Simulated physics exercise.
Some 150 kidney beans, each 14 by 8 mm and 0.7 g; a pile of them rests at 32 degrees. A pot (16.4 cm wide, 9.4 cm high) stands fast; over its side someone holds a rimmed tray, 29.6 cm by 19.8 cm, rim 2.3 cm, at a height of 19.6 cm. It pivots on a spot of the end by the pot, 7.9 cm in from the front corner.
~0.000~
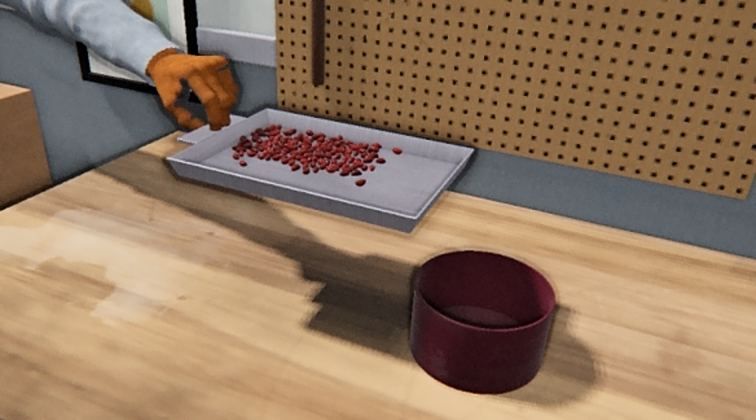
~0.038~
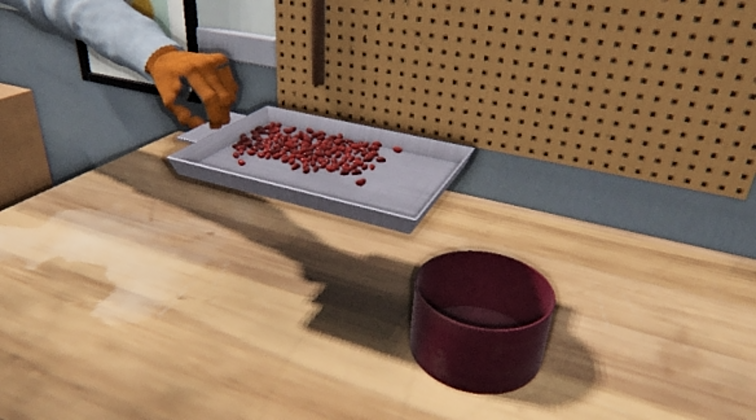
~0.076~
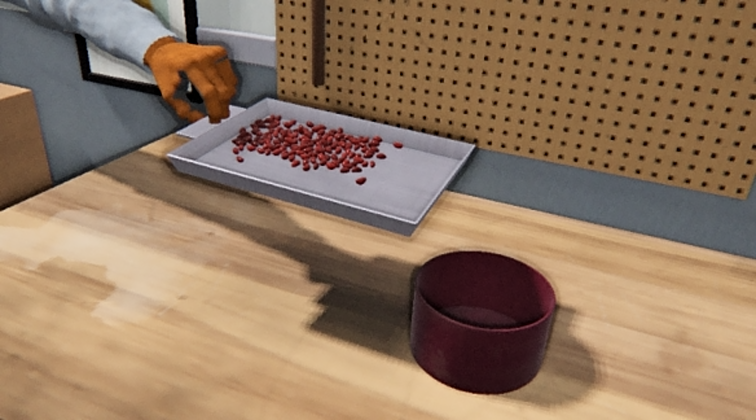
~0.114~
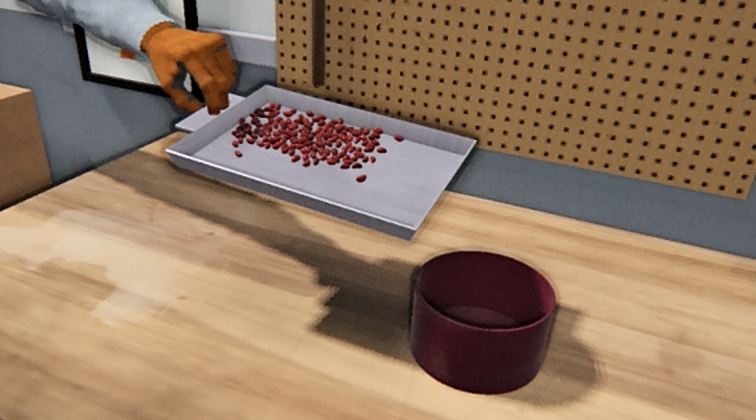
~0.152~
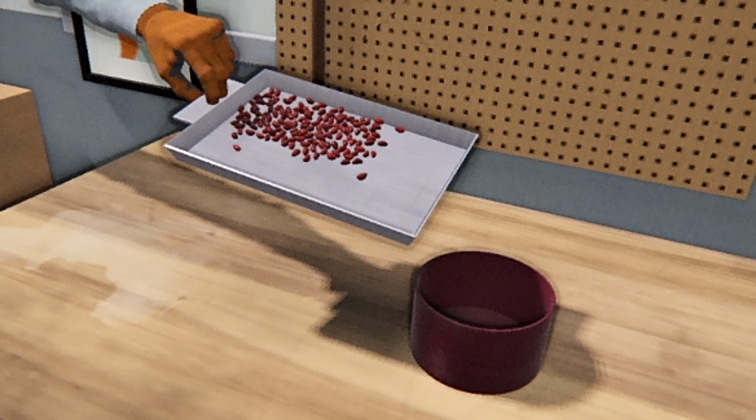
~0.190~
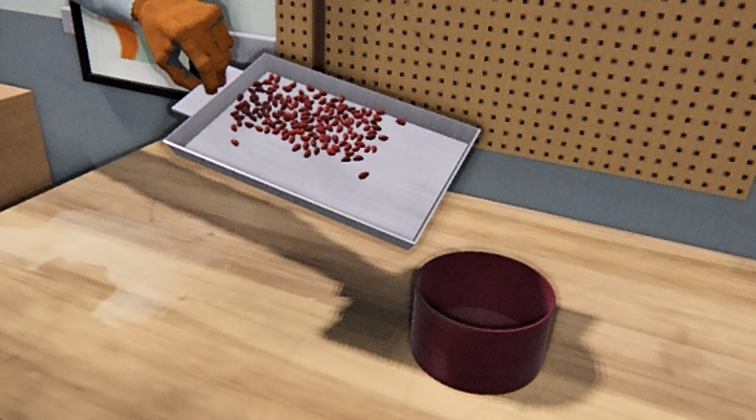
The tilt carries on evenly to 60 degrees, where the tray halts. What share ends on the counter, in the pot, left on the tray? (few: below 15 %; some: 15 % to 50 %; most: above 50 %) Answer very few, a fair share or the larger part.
Counter the larger part, pot very few, tray a fair share.
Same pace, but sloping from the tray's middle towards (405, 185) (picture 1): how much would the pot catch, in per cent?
About 40 per cent.
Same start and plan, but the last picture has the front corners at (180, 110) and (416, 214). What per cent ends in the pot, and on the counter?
Pot 40, counter 25.
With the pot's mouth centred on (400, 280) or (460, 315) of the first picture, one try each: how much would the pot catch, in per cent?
About 10 and 45 per cent.
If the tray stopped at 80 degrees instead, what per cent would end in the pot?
Then about 0 per cent.
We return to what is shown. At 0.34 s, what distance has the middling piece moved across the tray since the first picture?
Roughly 1 cm.
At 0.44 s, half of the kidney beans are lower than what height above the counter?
Roughly 26 cm.
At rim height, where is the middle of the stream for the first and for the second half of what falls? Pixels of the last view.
First near (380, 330), later near (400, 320).
Then, at 0.34 s, tilt 41 degrees; the tray holds 100 %, the pot 0 %.
Then, at 0.44 s, tilt 55 degrees; the tray holds 100 %, the pot 0 %.
After 0.68 s, tilt 60 degrees; the tray holds 50 %, the pot 0 %.
At rest (2.5 s), counter 75 %, pot 0 %, tray 25 %.
